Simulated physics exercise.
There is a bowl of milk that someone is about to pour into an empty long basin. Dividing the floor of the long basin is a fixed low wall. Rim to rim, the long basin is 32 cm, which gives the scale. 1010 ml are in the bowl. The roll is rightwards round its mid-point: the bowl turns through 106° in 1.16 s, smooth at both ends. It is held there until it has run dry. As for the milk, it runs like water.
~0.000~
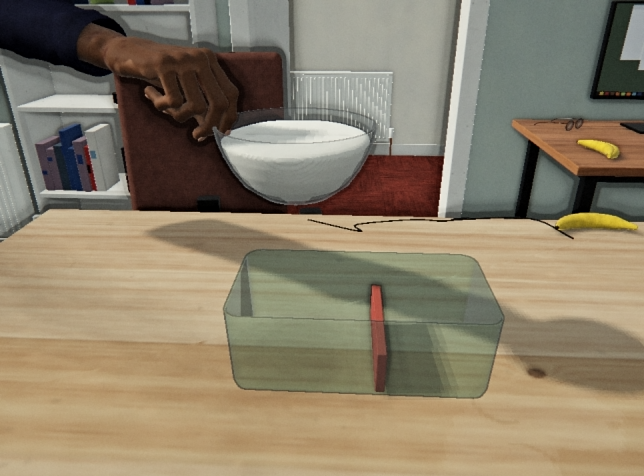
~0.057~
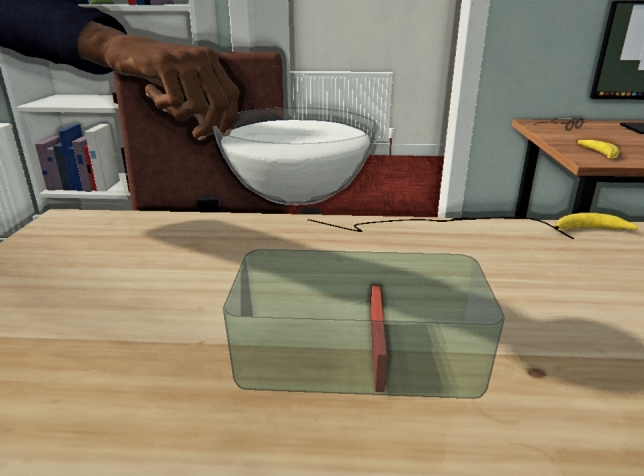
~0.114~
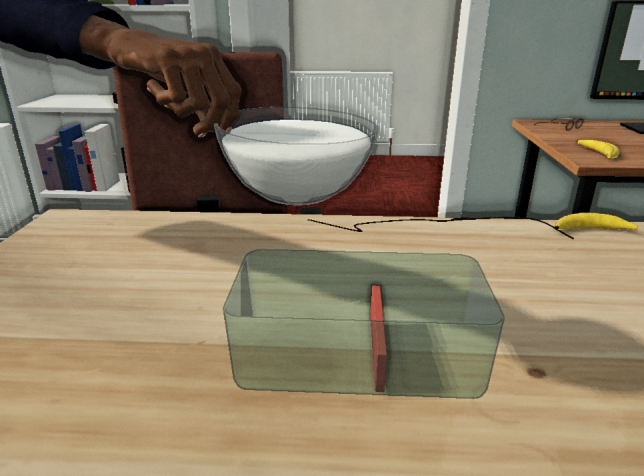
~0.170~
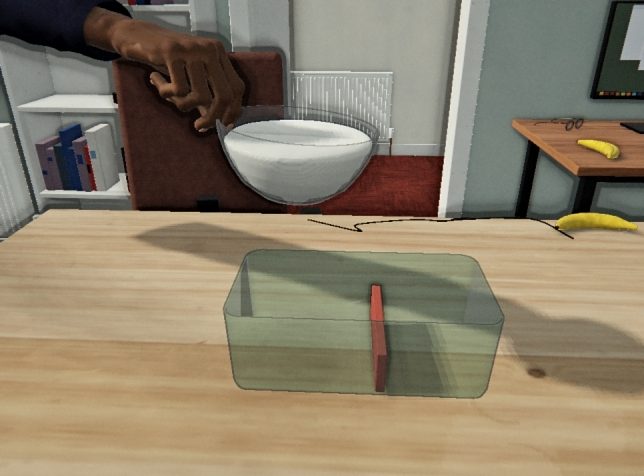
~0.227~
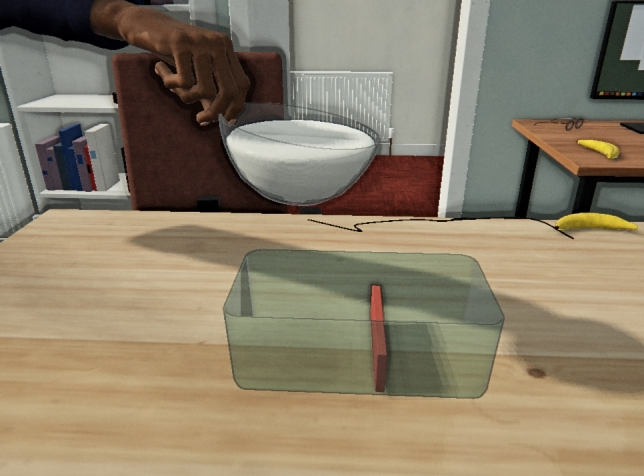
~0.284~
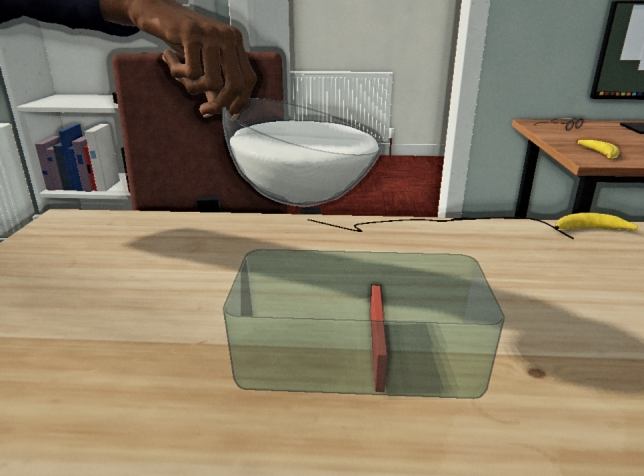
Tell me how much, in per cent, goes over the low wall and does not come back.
I would say about 87 per cent.
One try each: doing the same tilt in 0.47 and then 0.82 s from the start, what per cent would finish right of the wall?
60 in a hundred, followed by 75 in a hundred.
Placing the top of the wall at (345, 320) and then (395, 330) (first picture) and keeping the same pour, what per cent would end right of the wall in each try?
95 in a hundred, followed by 60 in a hundred.
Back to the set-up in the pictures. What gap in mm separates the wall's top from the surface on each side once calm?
Left 54 mm, right 14 mm.
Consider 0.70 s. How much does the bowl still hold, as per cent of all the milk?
About 36 per cent.
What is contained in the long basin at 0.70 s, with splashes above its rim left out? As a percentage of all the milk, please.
About 26%.
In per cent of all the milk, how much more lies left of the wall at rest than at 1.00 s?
Near 4 in a hundred.
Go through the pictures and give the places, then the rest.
It leans 0°; its right rim is at (376, 126); the milk meets the walls at (223, 134) and (370, 137); the long basin's rim runs from (236, 280) to (489, 287); the wall's top is at (379, 317), in the first frame.
It leans 1°; its right rim is at (376, 127); the milk meets the walls at (224, 134) and (370, 138), in the second frame.
It leans 3°; its right rim is at (377, 130); the milk meets the walls at (225, 133) and (372, 139), in the third frame.
It leans 6°; its right rim is at (378, 134); the milk meets the walls at (227, 132) and (373, 140), in the fourth frame.
It leans 10°; its right rim is at (380, 140); the milk meets the walls at (229, 131) and (376, 141), in the fifth frame.
It leans 15°; its right rim is at (381, 148); the milk meets the walls at (233, 133) and (379, 141), in the sixth frame.
After 0.70 s the tilt is 70° and 36 per cent is still to pour, 0 is left of the wall and 26 right of it.
After 1.00 s the tilt is 101° and 0 per cent is still to pour, 8 is left of the wall and 86 right of it.
After 1.32 s the tilt is 106° and 0 per cent is still to pour, 12 is left of the wall and 87 right of it.
After 1.66 s the tilt is 106° and 0 per cent is still to pour, 12 is left of the wall and 87 right of it.
In the end 12 per cent lies left of the wall, 87 right of it and 1 outside.
